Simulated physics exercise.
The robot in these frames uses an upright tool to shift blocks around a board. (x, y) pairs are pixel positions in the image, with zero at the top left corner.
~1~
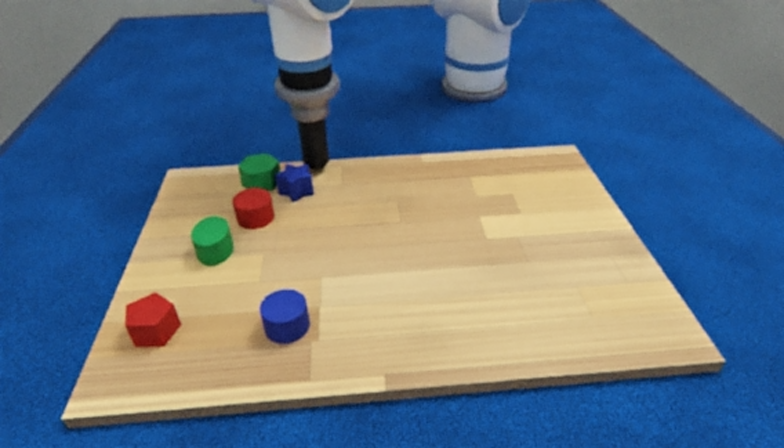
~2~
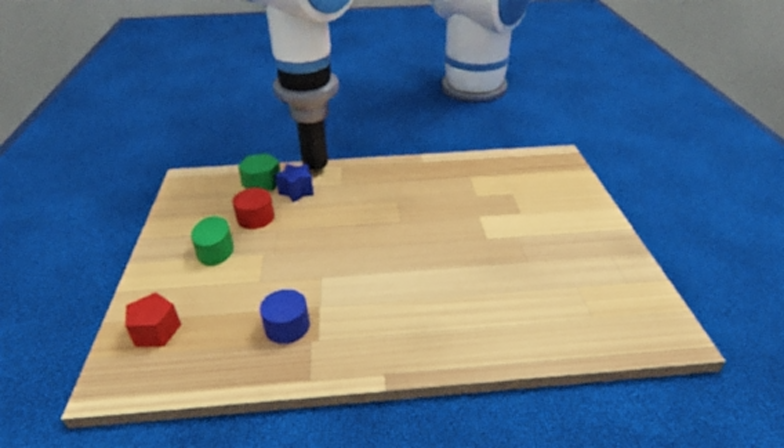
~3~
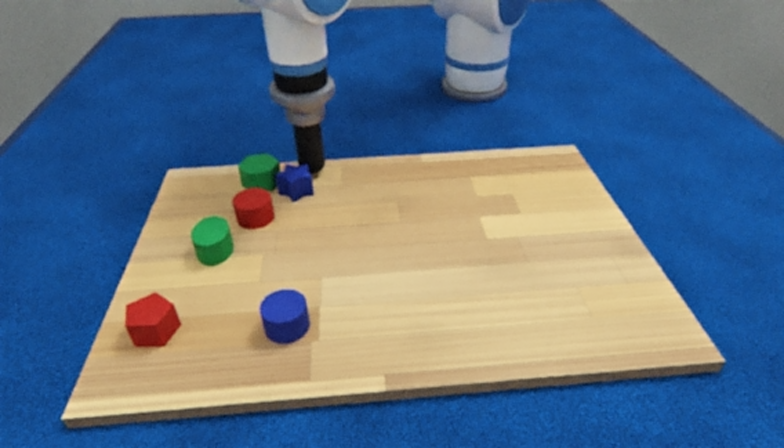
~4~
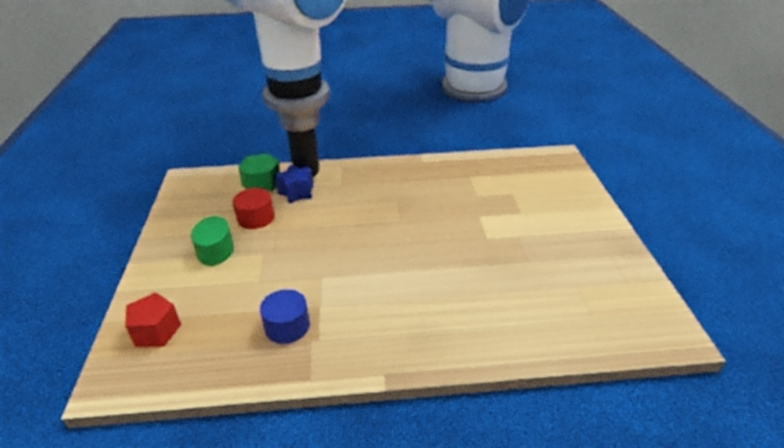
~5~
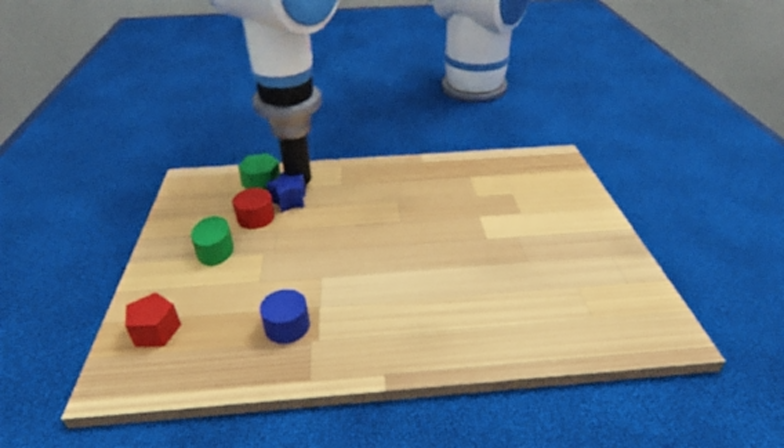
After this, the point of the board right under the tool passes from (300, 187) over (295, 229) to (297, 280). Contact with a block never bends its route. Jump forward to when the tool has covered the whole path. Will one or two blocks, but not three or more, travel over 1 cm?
Short answer: Yes.
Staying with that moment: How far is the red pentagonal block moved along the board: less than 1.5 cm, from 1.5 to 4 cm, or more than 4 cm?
Distance: Below 1.5 cm.
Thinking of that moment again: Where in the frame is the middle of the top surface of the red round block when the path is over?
The middle of the upper face of the red round block will lie at about (231, 208) in the picture.
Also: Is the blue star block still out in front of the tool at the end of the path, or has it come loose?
It comes off the tool's front.
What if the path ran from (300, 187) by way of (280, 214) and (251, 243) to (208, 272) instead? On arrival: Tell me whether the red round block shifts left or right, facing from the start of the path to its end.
Answer: Rightward.
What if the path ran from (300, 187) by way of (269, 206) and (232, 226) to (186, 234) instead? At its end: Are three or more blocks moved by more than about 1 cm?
My answer is yes.
What follows on the original path. One third of the way, tool at (295, 208); red round block at (234, 208); blue star block at (268, 206), turned 35° clockwise.
Two thirds of the way, tool at (293, 239); green elliptical block at (205, 231), turned 15° anticlockwise; red round block at (231, 208); blue star block at (260, 220), turned 80° clockwise.
At the end, tool at (296, 273); red pentagonal block unmoved; green elliptical block at (205, 231), turned 15° anticlockwise; red round block at (231, 208); green hexagonal block unmoved; blue star block at (260, 220), turned 80° clockwise.
